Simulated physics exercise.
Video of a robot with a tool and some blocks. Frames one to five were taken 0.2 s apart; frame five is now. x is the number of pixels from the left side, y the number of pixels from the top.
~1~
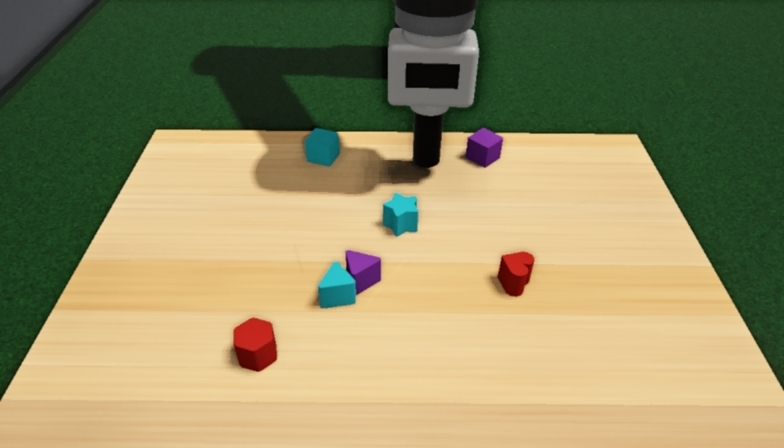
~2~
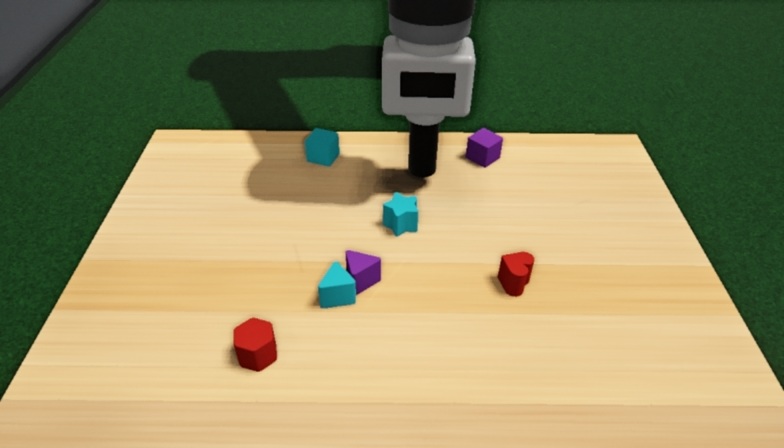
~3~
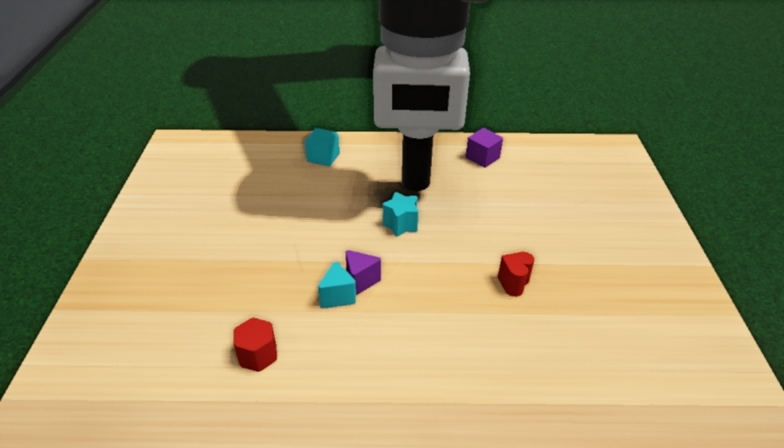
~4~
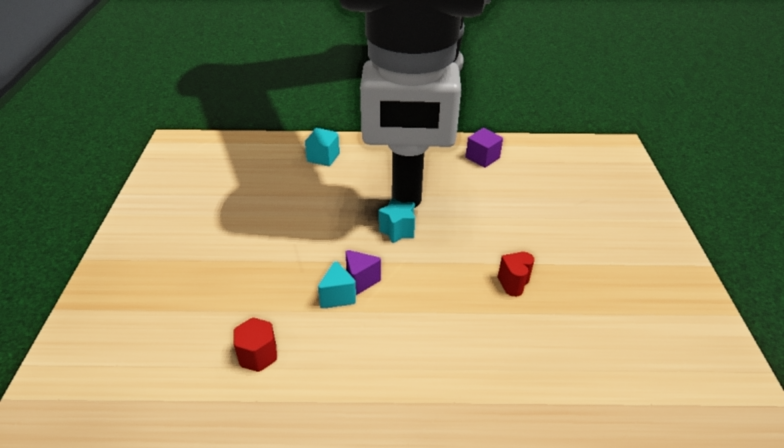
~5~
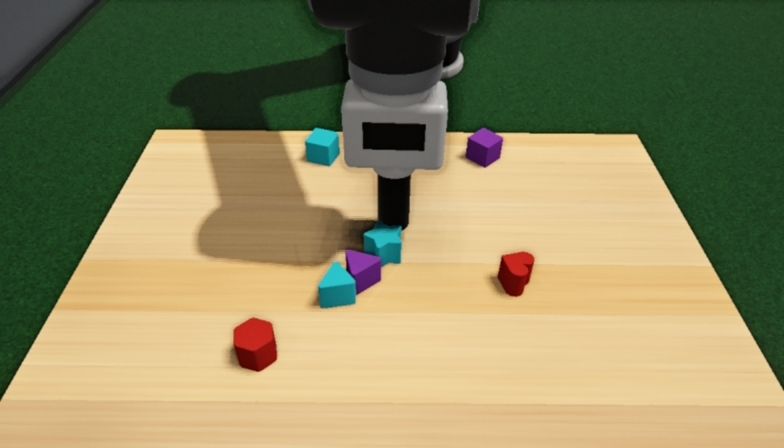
On a wooden table, a robot arm moves forward and pushes a turquoise star slightly left.
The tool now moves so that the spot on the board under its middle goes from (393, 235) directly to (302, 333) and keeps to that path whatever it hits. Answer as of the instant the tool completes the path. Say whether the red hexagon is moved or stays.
Moved away.
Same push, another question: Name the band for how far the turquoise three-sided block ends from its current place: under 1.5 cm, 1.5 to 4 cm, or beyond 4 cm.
Over 4 cm.
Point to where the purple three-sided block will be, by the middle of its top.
The centre of its top face lies at (363, 328).
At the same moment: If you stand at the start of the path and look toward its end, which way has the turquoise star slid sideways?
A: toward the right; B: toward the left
B: Toward the left.
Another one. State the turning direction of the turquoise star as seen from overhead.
It turns counter-clockwise.
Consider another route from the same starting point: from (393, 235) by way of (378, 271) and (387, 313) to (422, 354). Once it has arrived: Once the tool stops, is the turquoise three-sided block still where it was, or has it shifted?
That block will leave its spot.
On the path given first. One third of the way, tool (366, 252); turquoise three-sided block (329, 281), turned 30° clockwise; purple three-sided block (355, 286); turquoise star (369, 266), turned 25° anticlockwise.
Two thirds of the way, tool (335, 285); turquoise three-sided block (306, 300), turned 45° clockwise; purple three-sided block (357, 320), turned 25° anticlockwise; turquoise star (356, 295), turned 60° anticlockwise.
At the end, tool (301, 321); red hexagon (229, 342); turquoise three-sided block (262, 330), turned 80° clockwise; purple three-sided block (363, 328), turned 45° anticlockwise; turquoise star (348, 303), turned 90° anticlockwise.
